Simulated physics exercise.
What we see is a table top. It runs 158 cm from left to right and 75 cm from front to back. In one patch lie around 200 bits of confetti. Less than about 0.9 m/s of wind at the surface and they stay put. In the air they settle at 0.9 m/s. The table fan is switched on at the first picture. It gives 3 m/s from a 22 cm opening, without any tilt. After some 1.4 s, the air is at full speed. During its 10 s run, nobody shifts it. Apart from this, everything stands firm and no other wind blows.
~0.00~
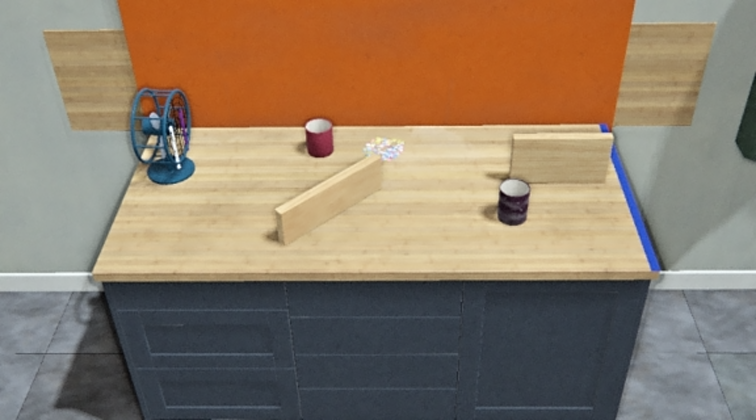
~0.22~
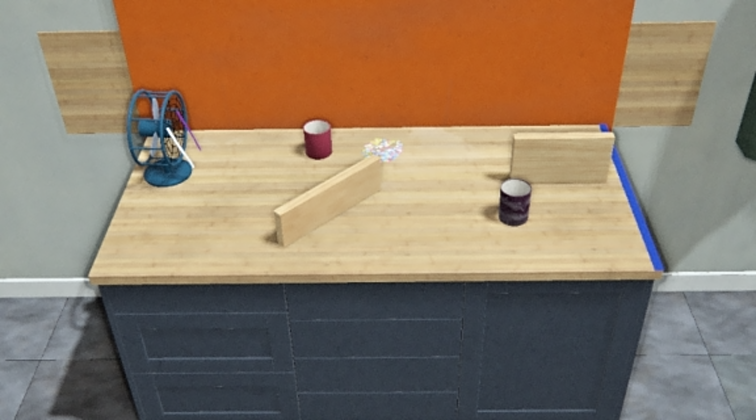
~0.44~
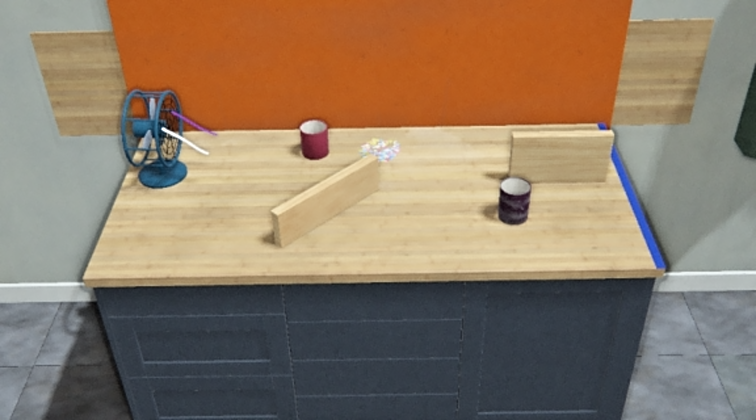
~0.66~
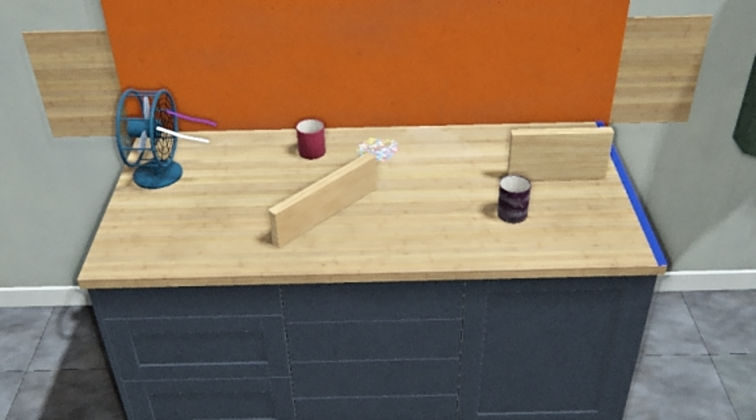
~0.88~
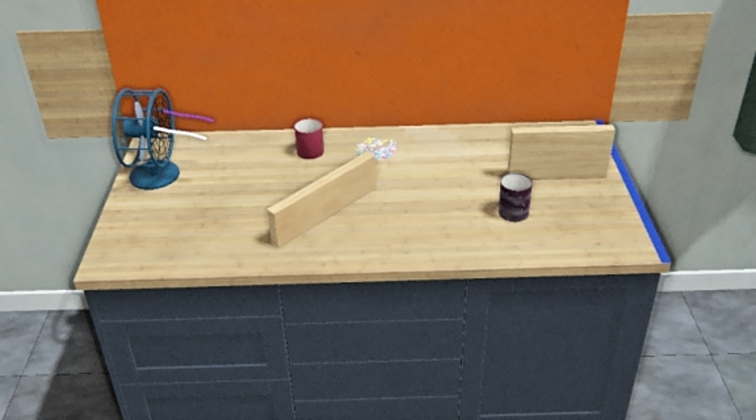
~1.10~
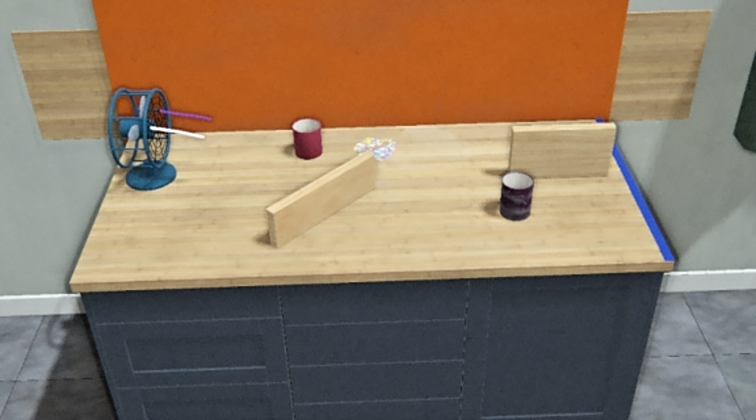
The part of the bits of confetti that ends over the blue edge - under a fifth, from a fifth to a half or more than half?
The share exceeds one half.
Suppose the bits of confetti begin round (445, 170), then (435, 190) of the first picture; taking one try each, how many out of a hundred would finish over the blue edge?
In turn about 70 %, 30 %.
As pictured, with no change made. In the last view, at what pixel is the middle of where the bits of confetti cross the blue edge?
The halfway point of the crossings is around (604, 122) in the last picture.
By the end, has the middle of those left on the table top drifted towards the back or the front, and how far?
Moved backward, around 10 cm.
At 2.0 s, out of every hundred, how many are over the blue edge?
0 %, roughly.
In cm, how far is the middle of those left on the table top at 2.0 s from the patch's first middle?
About 15 cm.
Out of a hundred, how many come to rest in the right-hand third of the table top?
I'd put it at about 2 percent.
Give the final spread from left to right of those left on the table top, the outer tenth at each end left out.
I'd say close to 20 cm.
After 2.0 s the count stands so, 0 % are over the blue edge; the middle of those still in play is near (421, 133).
After 3.2 s the count stands so, 20 % are over the blue edge; the middle of those still in play is near (444, 128).
After 5.5 s the count stands so, 56 % are over the blue edge; the middle of those still in play is near (416, 128).
After 10.0 s, at the end, 68 % are over the blue edge; the middle of those still in play is near (407, 129).
